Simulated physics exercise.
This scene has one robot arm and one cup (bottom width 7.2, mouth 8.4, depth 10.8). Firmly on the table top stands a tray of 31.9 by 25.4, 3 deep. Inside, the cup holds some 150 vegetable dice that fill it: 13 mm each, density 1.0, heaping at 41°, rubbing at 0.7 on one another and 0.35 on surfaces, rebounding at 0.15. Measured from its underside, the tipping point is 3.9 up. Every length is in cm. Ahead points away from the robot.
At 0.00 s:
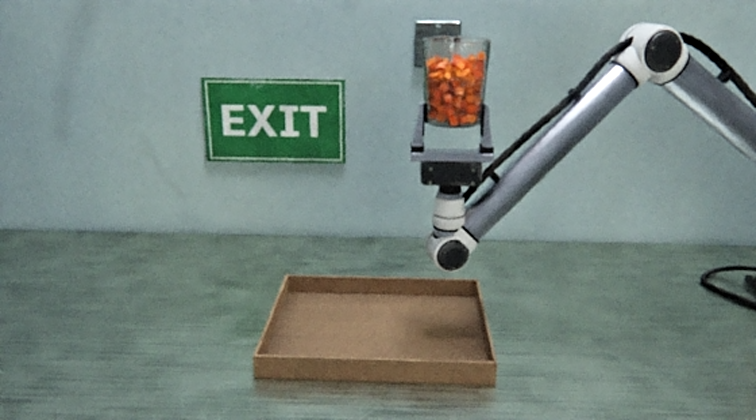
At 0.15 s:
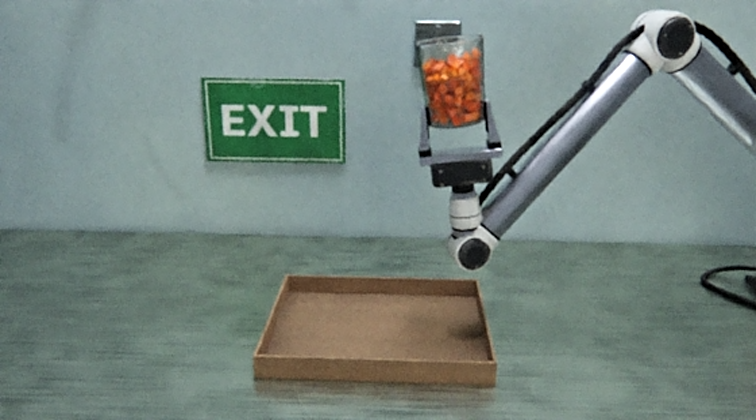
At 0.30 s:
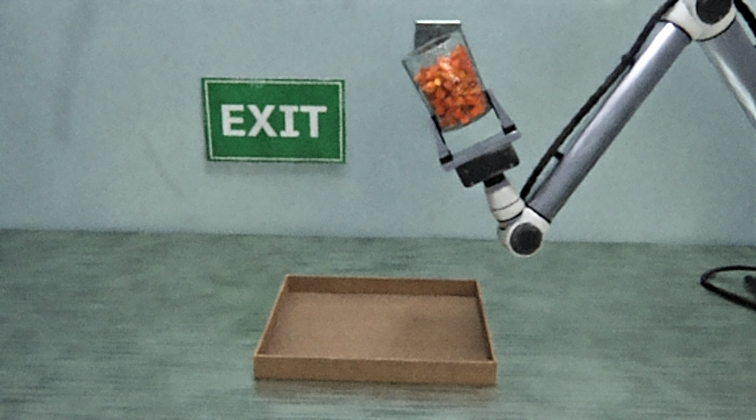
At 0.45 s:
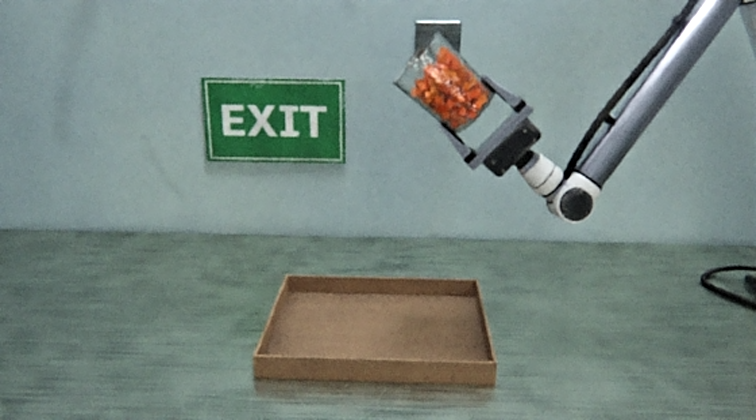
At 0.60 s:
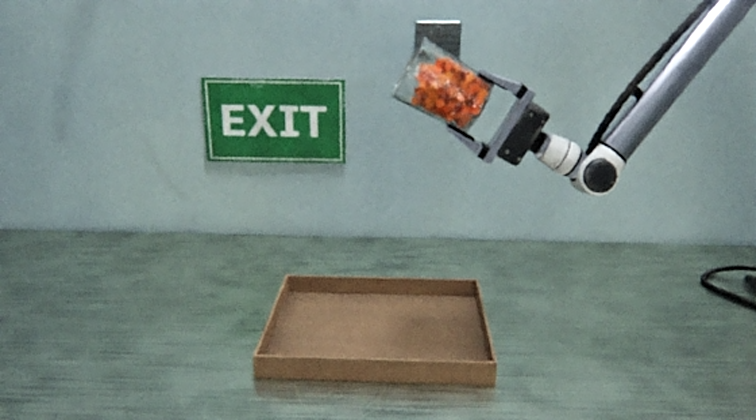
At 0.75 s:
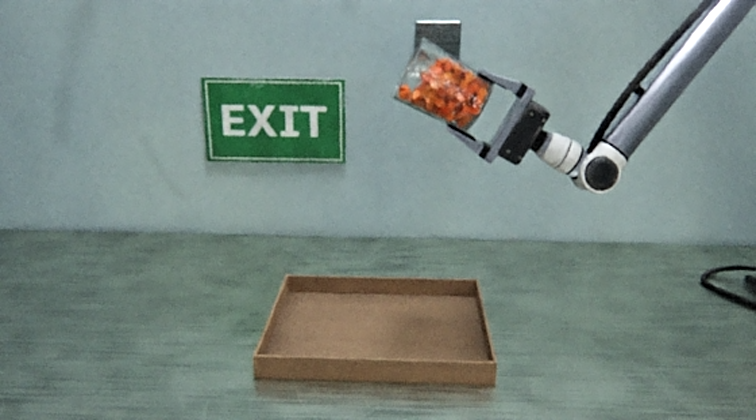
The video shows a robot arm holding a clear cup of orange vegetable dice above a shallow brown tray near a green exit sign; the arm tilts the cup steeply to the left, then keeps it nearly still.
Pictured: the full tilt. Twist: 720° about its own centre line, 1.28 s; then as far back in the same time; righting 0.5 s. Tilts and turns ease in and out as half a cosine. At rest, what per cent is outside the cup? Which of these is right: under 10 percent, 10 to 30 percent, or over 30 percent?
The right one is under 10 percent.
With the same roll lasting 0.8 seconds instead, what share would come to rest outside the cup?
In that case around 0 percent.
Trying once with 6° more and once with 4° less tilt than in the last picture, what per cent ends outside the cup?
Roughly 0 % on the first try and 0 % on the second.
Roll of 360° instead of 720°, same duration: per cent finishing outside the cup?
I'd expect some 0 per cent.
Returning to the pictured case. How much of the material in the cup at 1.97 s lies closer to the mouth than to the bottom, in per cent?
Mouth-half fraction: Approx. 40 %.
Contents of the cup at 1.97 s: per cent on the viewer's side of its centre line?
Estimate: Near 55 %.
After 1.97 s, tipped 62°, highest piece 41 above the table; 152 in the cup.
After 3.20 s, tipped 62°, highest piece 41 above the table; 152 in the cup.
After 4.01 s, upright, highest piece 42 above the table; 152 in the cup.
After 4.71 s, upright, highest piece 42 above the table; 152 in the cup.
In the end, 152 in the cup. That is 0 % outside the cup.
